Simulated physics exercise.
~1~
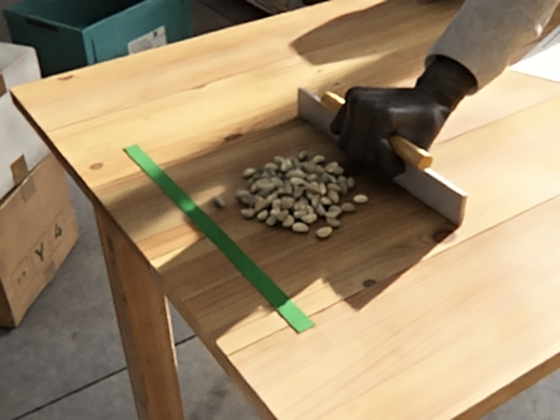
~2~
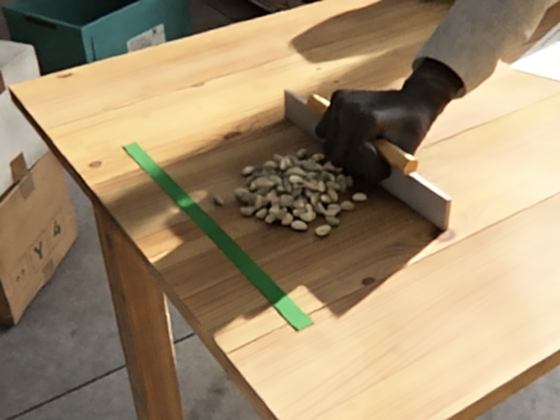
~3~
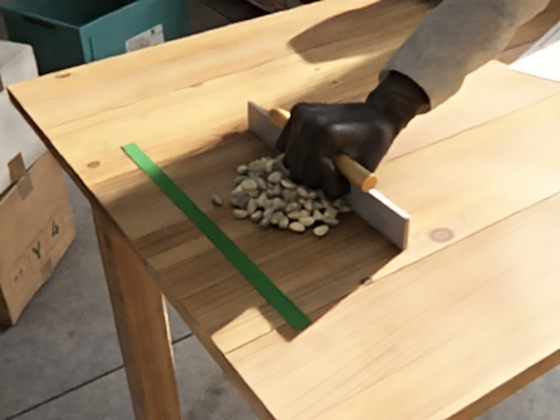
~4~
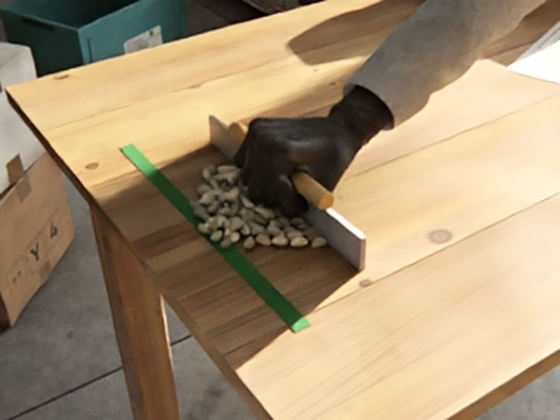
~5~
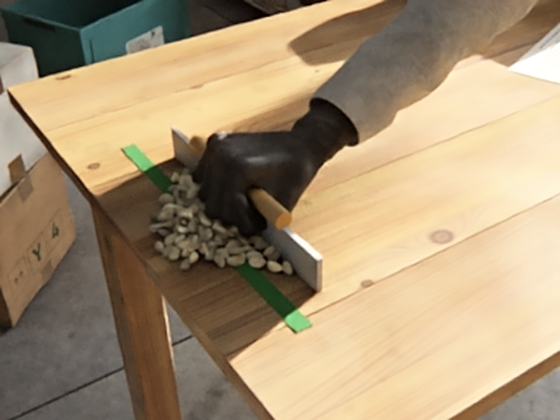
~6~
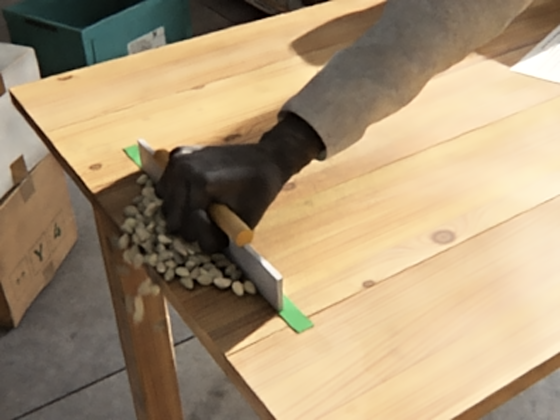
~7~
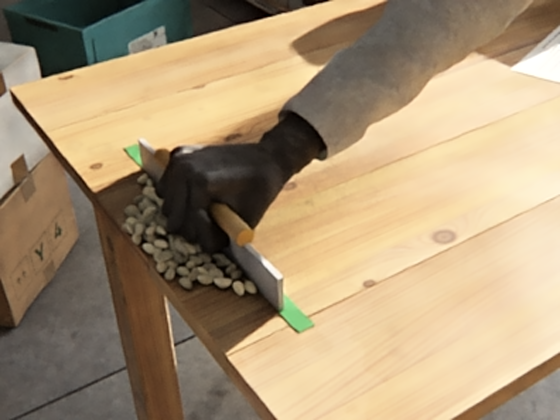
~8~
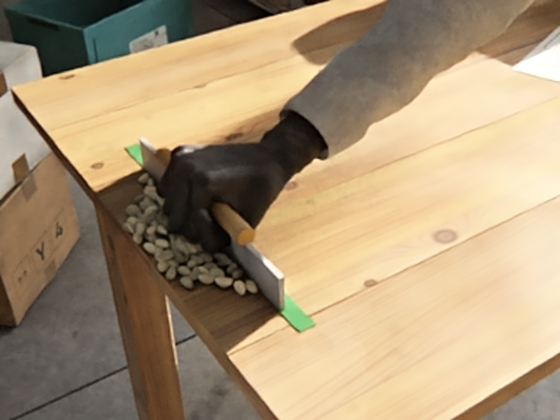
A black-gloved hand in a grey sleeve slides a flat scraper with a wooden handle leftward across a wooden table, seen from above at an angle by a slightly swaying camera. A loose heap of pale, pebble-like pieces lies ahead of it, before a strip of green tape near the table's left end, with cardboard boxes and a teal bin beyond. The blade reaches the heap, gathers it and pushes it over the tape. As the scraper reaches the tape, a few pieces drop off the edge. It stops there, and most of the heap stays crowded on the table's end.
